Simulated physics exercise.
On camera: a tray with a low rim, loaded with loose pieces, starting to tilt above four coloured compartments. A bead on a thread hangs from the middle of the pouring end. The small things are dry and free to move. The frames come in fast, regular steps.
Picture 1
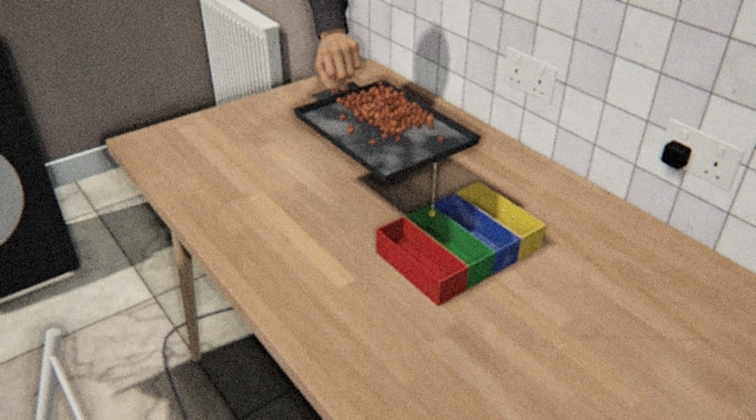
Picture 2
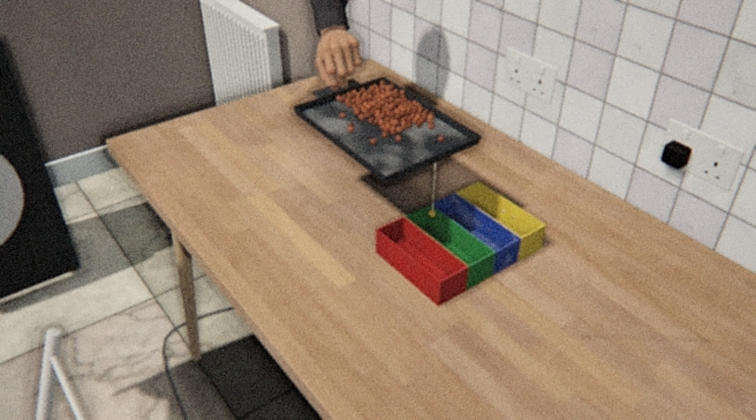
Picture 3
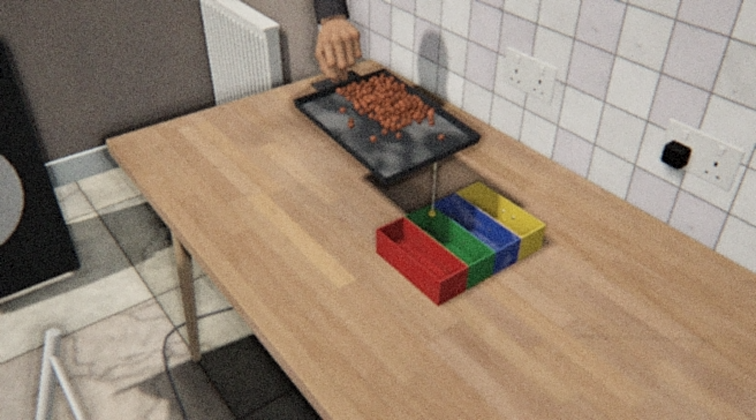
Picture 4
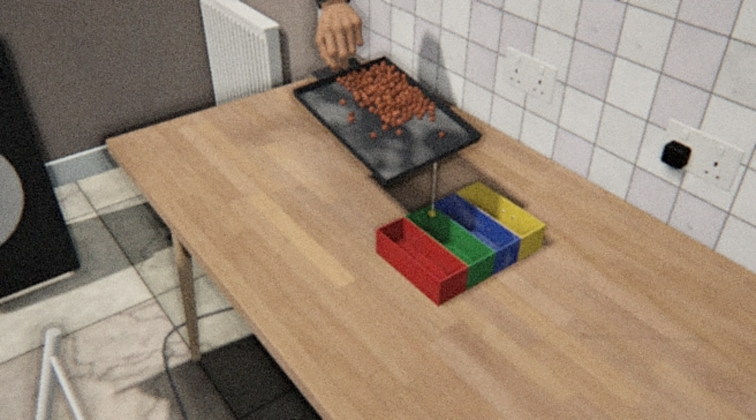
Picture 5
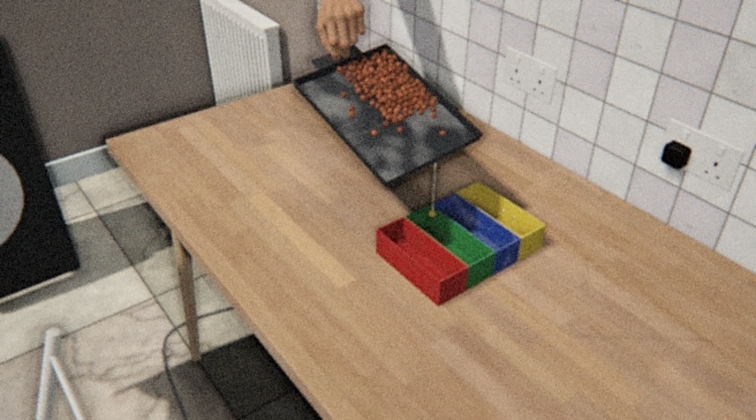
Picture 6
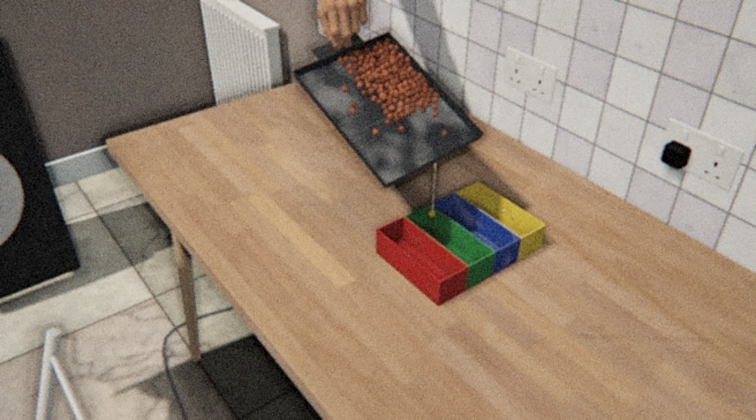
On a wooden table by a tiled wall, a hand raising one end of a dark tray of brown pellets above coloured compartments.
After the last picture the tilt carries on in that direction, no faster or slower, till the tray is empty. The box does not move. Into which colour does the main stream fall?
Most goes to the red cell.
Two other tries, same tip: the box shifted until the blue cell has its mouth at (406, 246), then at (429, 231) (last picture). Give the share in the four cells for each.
In turn 90 and 90 in a hundred.
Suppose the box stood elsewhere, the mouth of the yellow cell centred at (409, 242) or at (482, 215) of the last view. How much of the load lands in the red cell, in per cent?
The first gives 0 %, the second 40 %.
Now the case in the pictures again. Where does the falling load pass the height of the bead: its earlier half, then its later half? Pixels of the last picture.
The first part at (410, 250); the rest at (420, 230).
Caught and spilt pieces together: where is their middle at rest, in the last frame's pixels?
Around (430, 275).
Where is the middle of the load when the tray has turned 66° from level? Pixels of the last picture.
Close to (416, 168).
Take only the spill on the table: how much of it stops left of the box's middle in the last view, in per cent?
Roughly 90 in a hundred.
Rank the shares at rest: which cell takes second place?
The runner-up: The green cell.
Just after the last frame, tray tipped steeply; roughly two thirds on the tray; just a few in the red cell; just a few in the green cell; roughly a quarter falling or outside the box.
A moment on, tray tipped past a quarter turn; roughly a third on the tray; about a tenth in the red cell; about a tenth in the green cell; just a few in the blue cell; roughly a third falling or outside the box.
Further on, tray tipped past a quarter turn; roughly a third in the red cell; roughly a quarter in the green cell; just a few in the blue cell; roughly a third falling or outside the box.
When it is over, tray tipped past a quarter turn; roughly a third in the red cell; roughly a quarter in the green cell; just a few in the blue cell; not one in the yellow cell; roughly a third outside the box.
